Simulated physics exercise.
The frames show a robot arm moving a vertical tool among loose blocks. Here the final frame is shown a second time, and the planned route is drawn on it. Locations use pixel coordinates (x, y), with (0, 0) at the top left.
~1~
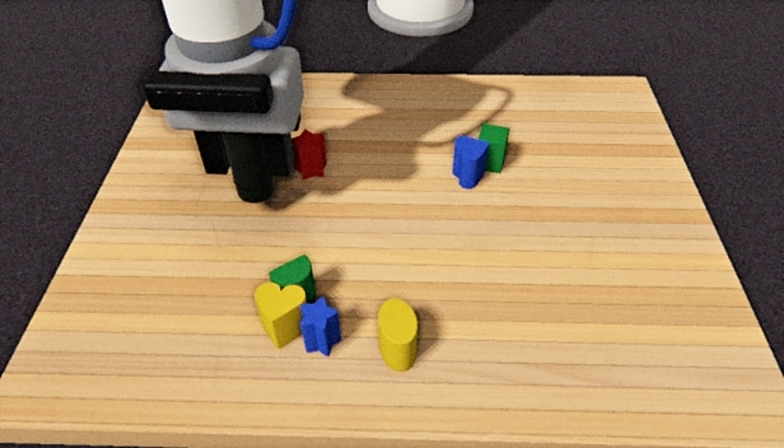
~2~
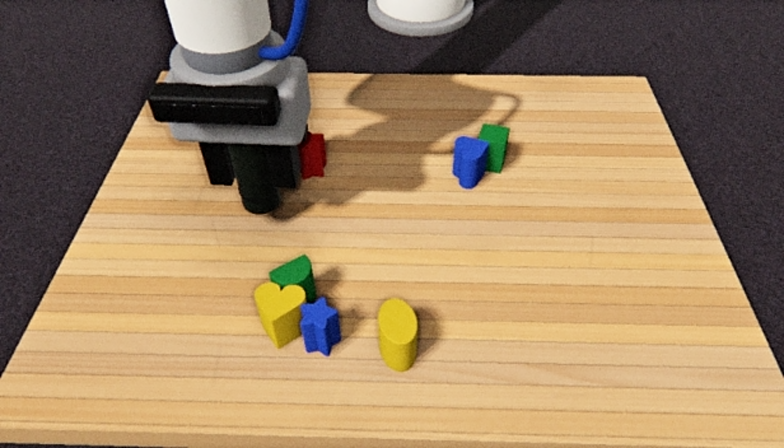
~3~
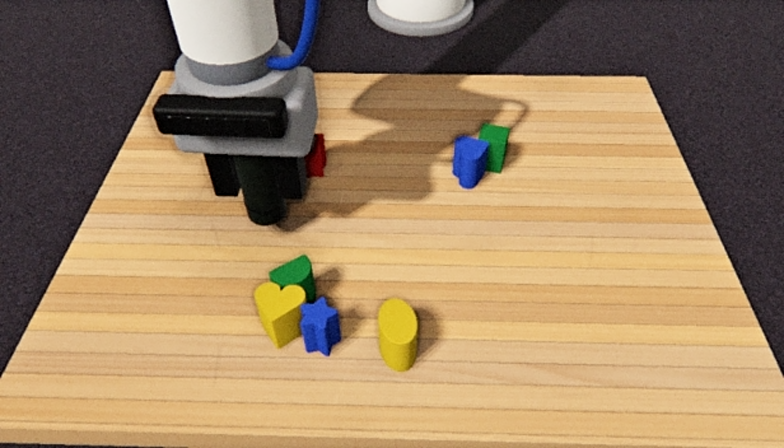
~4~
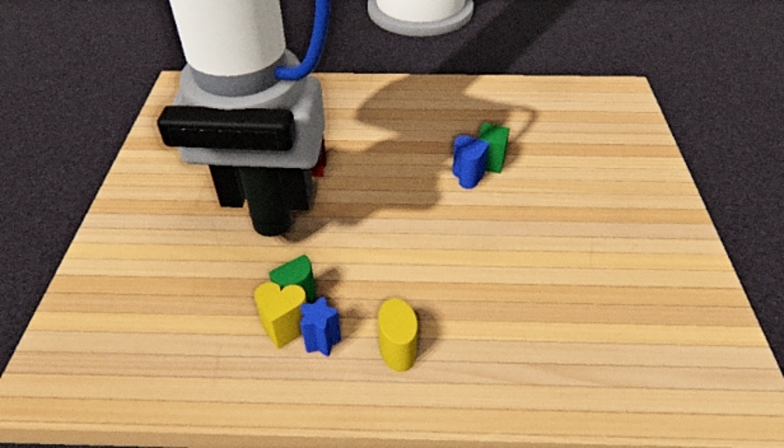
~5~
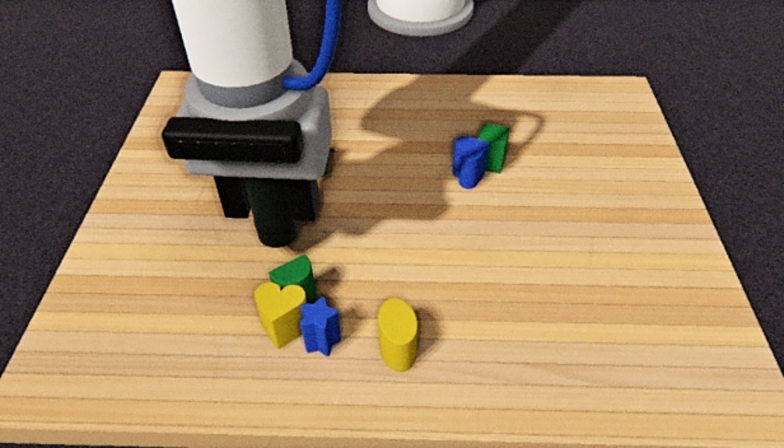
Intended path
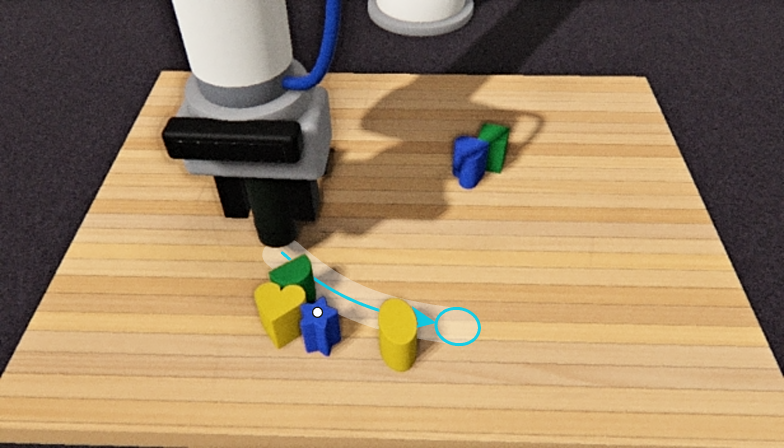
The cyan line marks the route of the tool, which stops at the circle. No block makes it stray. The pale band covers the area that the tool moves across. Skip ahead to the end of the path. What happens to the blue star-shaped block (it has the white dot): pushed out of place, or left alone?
The blue star-shaped block is left alone.
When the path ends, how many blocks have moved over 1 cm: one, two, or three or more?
2.
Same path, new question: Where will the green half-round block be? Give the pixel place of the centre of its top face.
I'd expect the centre of its top face to be at (309, 285).
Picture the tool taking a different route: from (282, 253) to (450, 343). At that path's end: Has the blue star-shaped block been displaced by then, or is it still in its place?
When the path is over, the blue star-shaped block is still on its spot.
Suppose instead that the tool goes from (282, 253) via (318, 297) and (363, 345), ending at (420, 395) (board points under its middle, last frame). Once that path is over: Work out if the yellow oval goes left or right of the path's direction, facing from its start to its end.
Towards the left-hand side.
The drawn path runs from (282, 253) through (327, 287) and (387, 313) to (458, 326); the dot is on the blue star-shaped block.
The first path, step by step. One third of the way, tool (326, 270); yellow heart block (274, 305); green half-round block (306, 283), turned 70° clockwise.
Two thirds of the way, tool (388, 295); yellow heart block (274, 305); green half-round block (309, 285), turned 80° clockwise; yellow oval (401, 323).
At the end, tool (460, 308); yellow heart block (274, 305); green half-round block (309, 285), turned 80° clockwise; blue star-shaped block not moved; yellow oval (416, 331), turned 55° clockwise.
